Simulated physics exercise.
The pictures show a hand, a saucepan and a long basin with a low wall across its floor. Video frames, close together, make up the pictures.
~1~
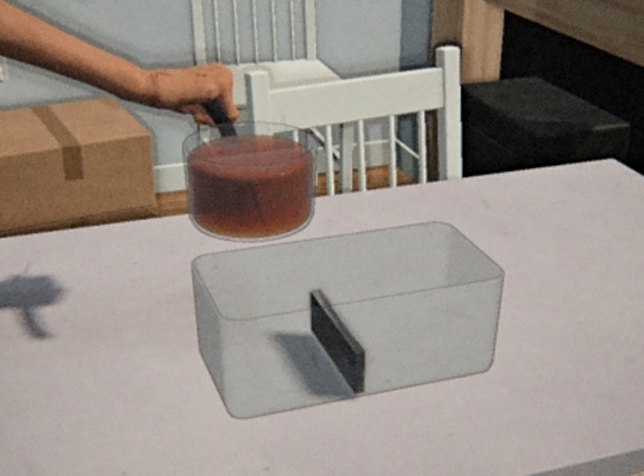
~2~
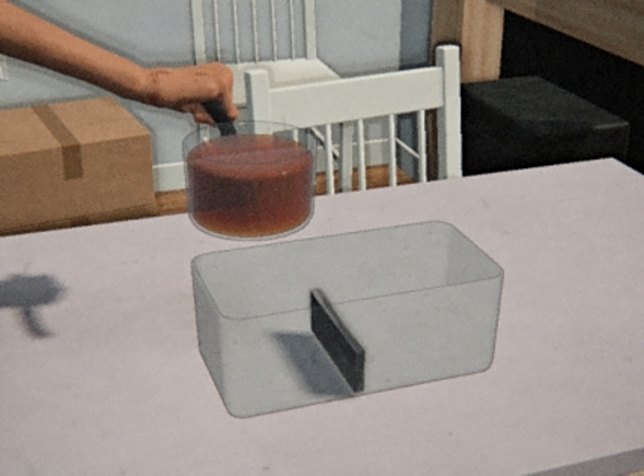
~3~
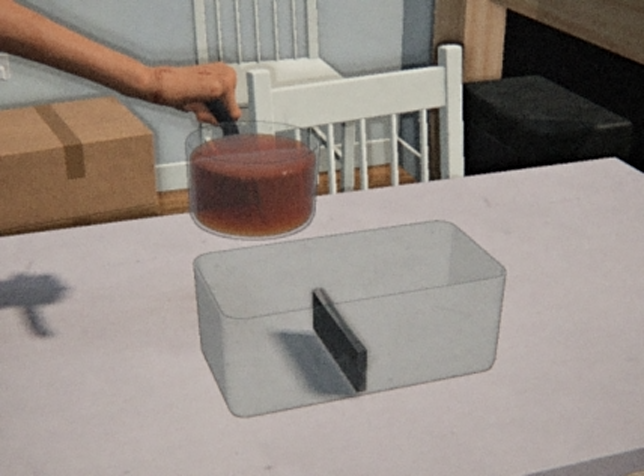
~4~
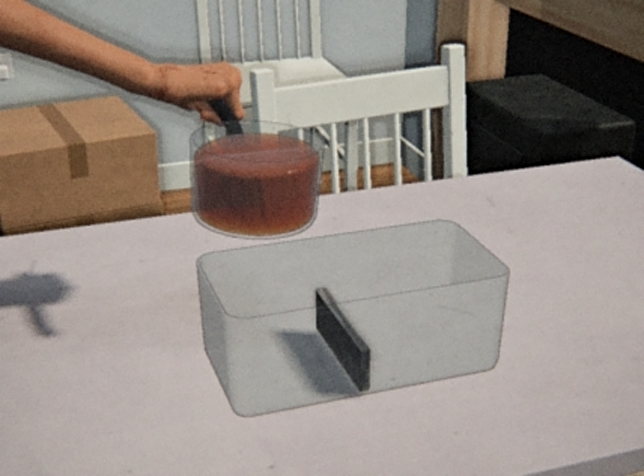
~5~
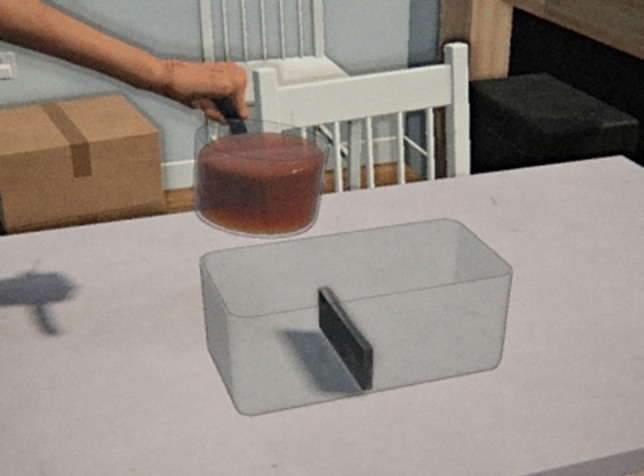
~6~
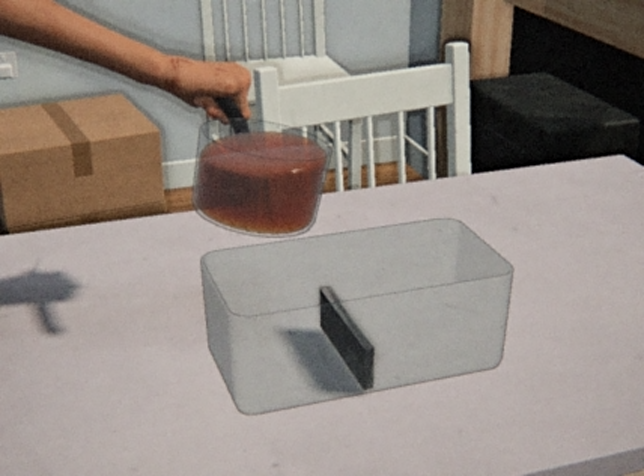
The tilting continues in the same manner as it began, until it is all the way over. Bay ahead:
Right.
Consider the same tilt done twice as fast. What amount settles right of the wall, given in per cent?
Roughly 70 percent.
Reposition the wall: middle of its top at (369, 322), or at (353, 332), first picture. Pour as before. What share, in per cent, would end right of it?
About 55 per cent, then about 65 per cent.
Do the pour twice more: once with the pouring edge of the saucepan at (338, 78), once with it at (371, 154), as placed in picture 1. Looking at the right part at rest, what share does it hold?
Roughly 95 in a hundred the first time and 100 in a hundred the second.
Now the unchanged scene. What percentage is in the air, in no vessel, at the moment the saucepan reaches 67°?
Roughly 25 %.
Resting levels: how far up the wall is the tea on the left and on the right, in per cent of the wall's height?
Left near 20; right near 60.
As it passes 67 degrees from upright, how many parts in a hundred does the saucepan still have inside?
It works out to close to 60 percent.
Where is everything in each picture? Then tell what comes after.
It leans 0°; its right rim is at (312, 138); the tea meets the walls at (187, 160) and (308, 147); the long basin's rim runs from (205, 290) to (476, 248); the wall's top is at (337, 321), in the first frame.
It leans 0°; its right rim is at (312, 137); the tea meets the walls at (187, 159) and (308, 146), in the second frame.
It leans 2°; its right rim is at (315, 138); the tea meets the walls at (189, 159) and (311, 146), in the third frame.
It leans 4°; its right rim is at (319, 140); the tea meets the walls at (193, 157) and (315, 146), in the fourth frame.
It leans 7°; its right rim is at (324, 143); the tea meets the walls at (198, 158) and (319, 145), in the fifth frame.
It leans 12°; its right rim is at (327, 146); the tea meets the walls at (201, 157) and (322, 144), in the sixth frame.
A moment on, the tilt is 67° and 58 per cent is still to pour, 1 is left of the wall and 17 right of it.
Next, the tilt is 105° and 8 per cent is still to pour, 8 is left of the wall and 77 right of it.
Then the tilt is 116° and 0 per cent is still to pour, 19 is left of the wall and 80 right of it.
Later the tilt is 116° and 0 per cent is still to pour, 19 is left of the wall and 80 right of it.
At rest 19 per cent lies left of the wall, 80 right of it and 0 outside.
